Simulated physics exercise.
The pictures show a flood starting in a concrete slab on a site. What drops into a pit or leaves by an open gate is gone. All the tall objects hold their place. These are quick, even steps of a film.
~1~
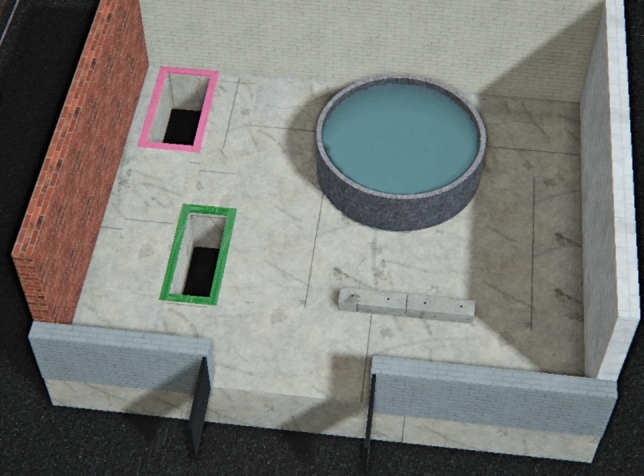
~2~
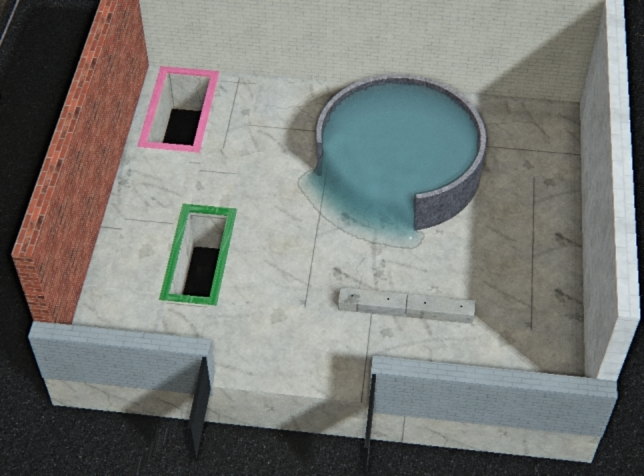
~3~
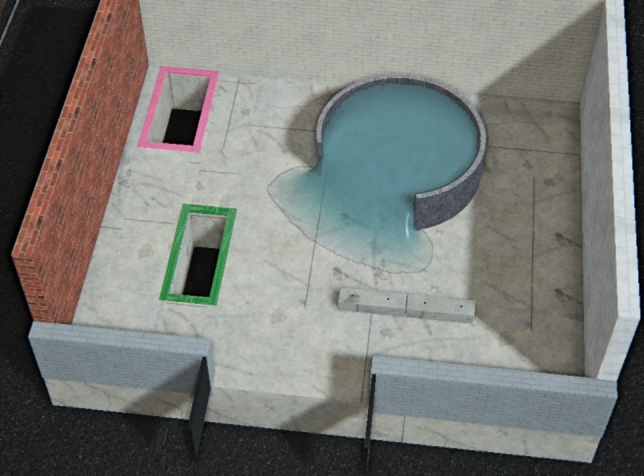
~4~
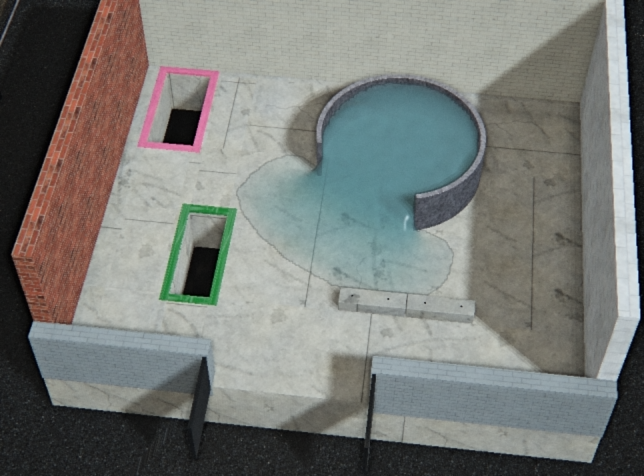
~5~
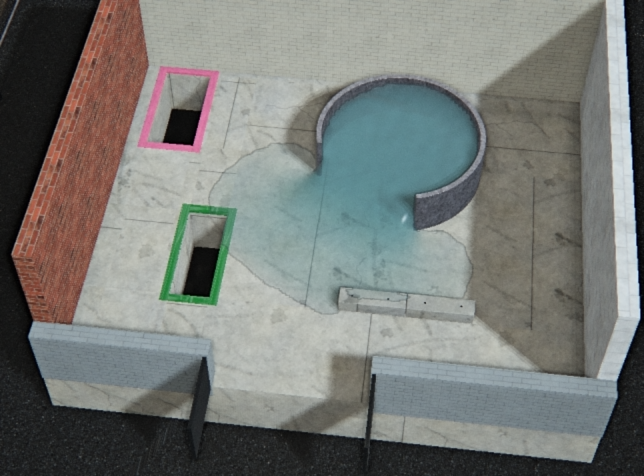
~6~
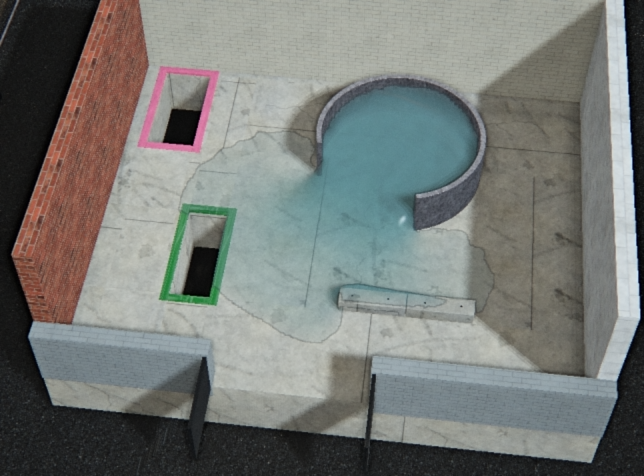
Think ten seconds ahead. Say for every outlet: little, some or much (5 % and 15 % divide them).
One by one: The gate takes more than 15 %; the green pit takes more than 15 %; the pink pit takes from 5 to 15 %.
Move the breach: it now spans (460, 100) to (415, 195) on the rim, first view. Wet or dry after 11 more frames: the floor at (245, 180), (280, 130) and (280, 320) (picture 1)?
In turn: No water, dry, dry.
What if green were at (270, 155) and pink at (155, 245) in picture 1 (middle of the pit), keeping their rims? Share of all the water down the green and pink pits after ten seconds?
Parts in a hundred: Green 4, pink 35.
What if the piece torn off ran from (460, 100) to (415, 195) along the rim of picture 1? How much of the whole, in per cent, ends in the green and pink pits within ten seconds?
In per cent: Green 15, pink 12.
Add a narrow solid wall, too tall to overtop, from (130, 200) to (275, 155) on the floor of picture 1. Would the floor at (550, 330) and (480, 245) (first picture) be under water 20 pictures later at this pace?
In that order: Under water, covered.
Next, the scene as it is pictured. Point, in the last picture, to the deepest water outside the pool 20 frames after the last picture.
I would point to (78, 356).
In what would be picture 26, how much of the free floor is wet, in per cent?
Some 60 per cent.
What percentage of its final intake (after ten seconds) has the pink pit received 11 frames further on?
About 0 per cent.
A moment on, water covers 40 % of the floor; the gate 1 %, the green pit 5 %, the pink pit 0 %.
Next, water covers 50 % of the floor; the gate 5 %, the green pit 12 %, the pink pit 0 %.
Then, water covers 60 % of the floor; the gate 13 %, the green pit 18 %, the pink pit 1 %.
Later, water covers 90 % of the floor; the gate 18 %, the green pit 27 %, the pink pit 5 %.
In the end, water covers 90 % of the floor; the gate 21 %, the green pit 33 %, the pink pit 9 %.
